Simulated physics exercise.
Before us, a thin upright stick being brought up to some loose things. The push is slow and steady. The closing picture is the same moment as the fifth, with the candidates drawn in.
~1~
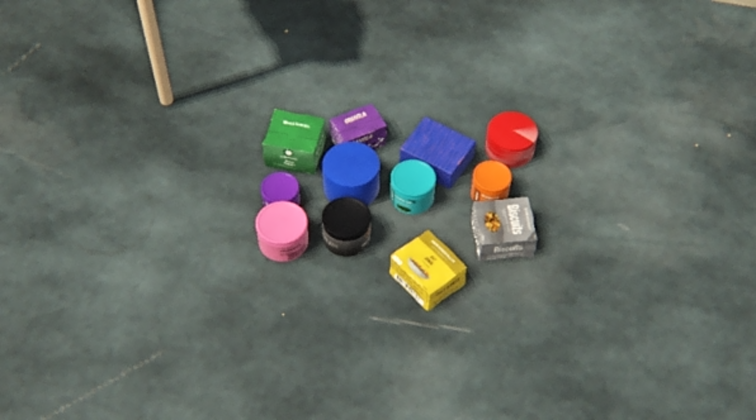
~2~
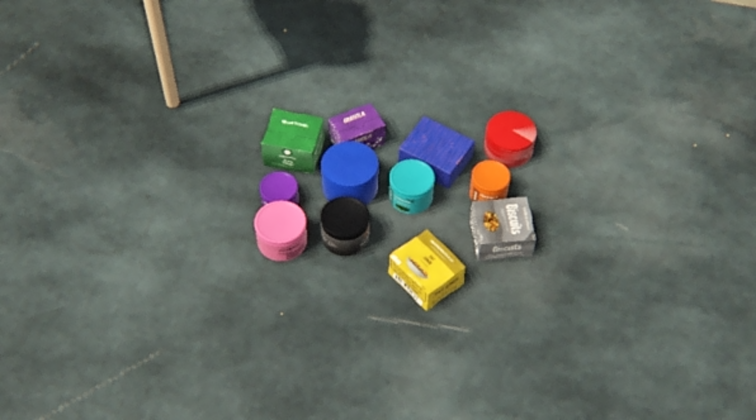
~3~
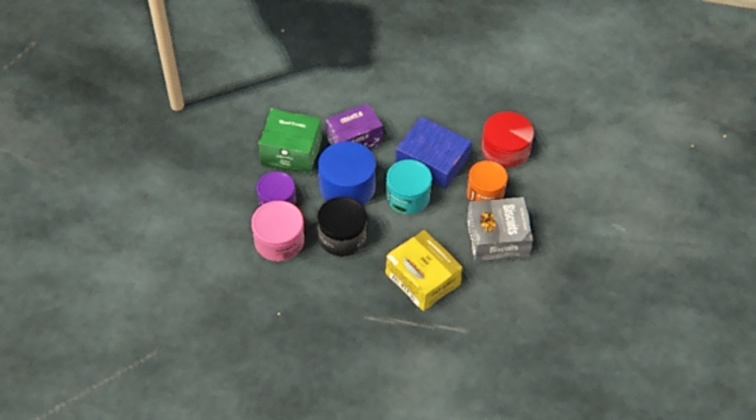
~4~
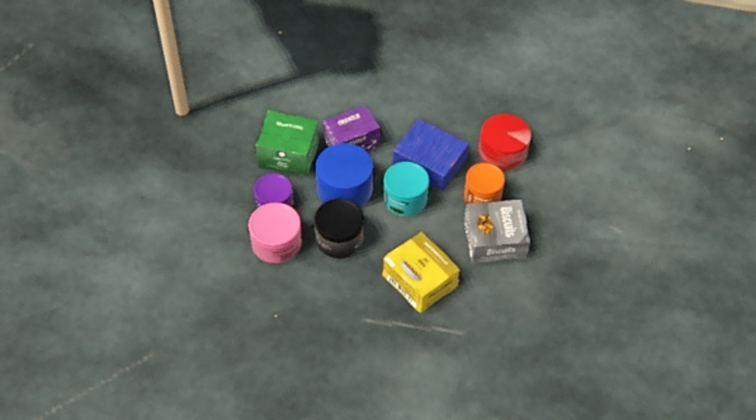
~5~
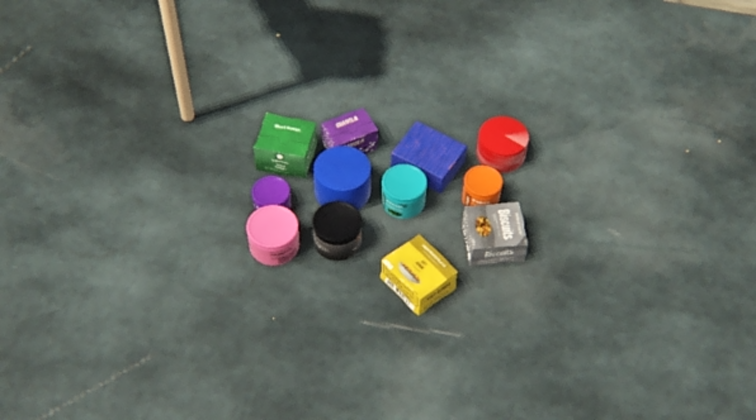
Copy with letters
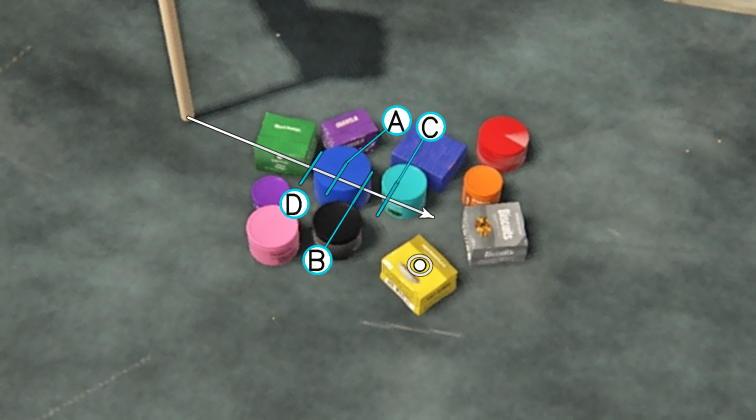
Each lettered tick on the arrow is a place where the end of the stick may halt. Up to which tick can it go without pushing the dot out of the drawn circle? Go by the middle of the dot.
No farther than A.
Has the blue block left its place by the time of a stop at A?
No.
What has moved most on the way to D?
The green box.
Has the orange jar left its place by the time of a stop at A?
No.
On the marked copy, A at (337, 178); B at (362, 188); C at (388, 199); D at (311, 167); the arrow from (188, 118) to (433, 217); the white dot at (420, 266).
Taking A. A third of the way, foot of the stick (241, 140).
Two thirds of the way, foot of the stick (295, 162); green box (318, 169); blue pot (363, 194).
When it is over, foot of the stick (337, 180); green box (356, 190); blue pot (397, 223); the dot is still in its ring.
As for the rest, B shifts the dotted thing to (427, 291); C shifts the dotted thing to (431, 310); D keeps the dot in but is short.
